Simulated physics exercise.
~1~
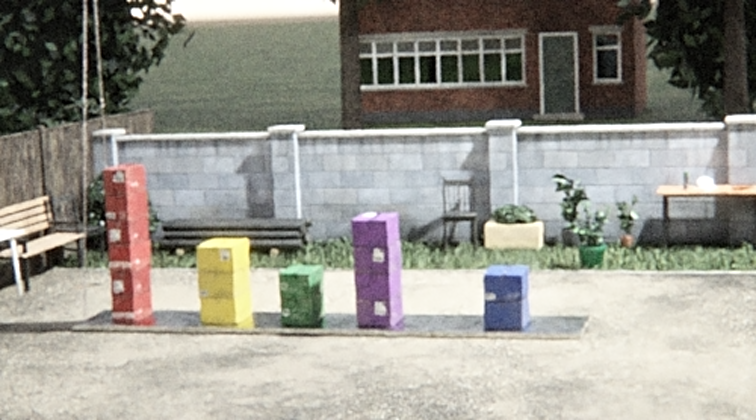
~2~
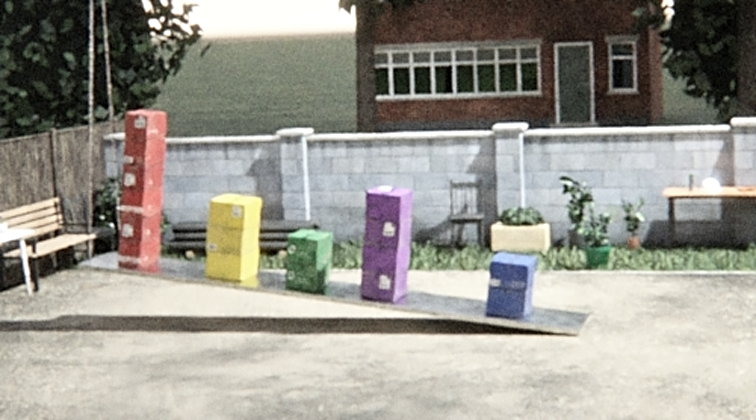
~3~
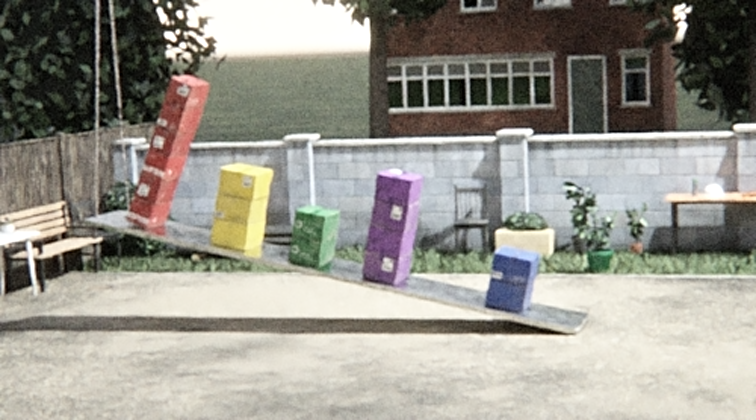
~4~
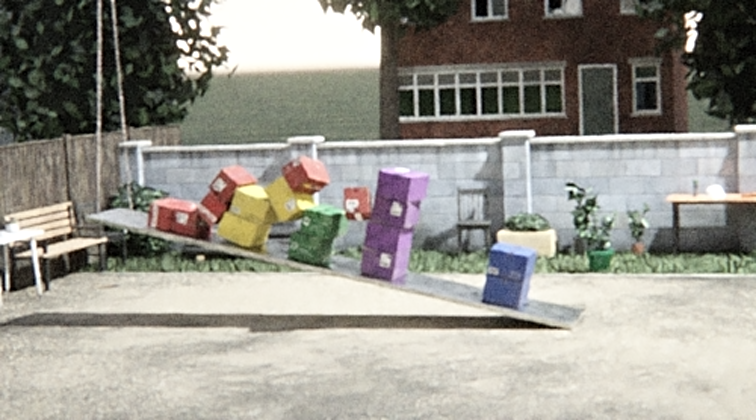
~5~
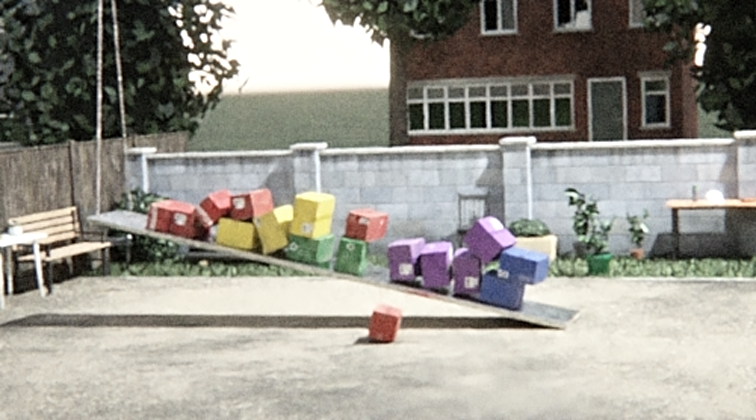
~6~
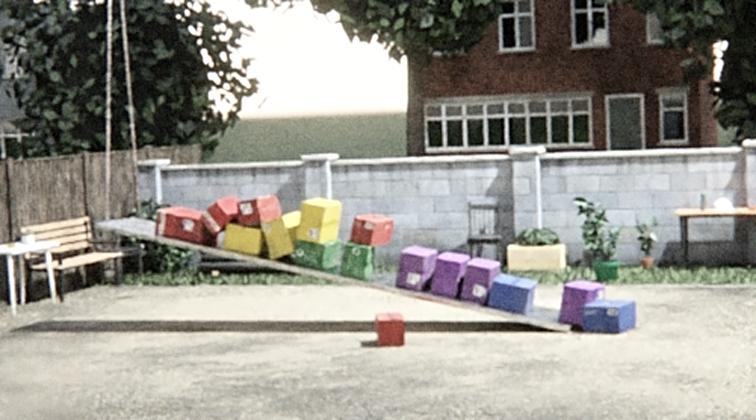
In a gravelled yard before a pale block wall and a brick house, five stacks of taped cartons, red, yellow, green, purple and blue, stand on a long flat deck. The deck's left end rises, and the stacks ride up with it while the view drifts slightly sideways. As the slope steepens, the tall red stack leans right, then topples onto the yellow one, scattering cartons downhill. Yellow and green cartons tumble together, and one red carton drops to the ground in front. The purple stack collapses toward the blue, and finally all five lie wrecked along the tilted deck, with purple and blue cartons spilled at its low end.
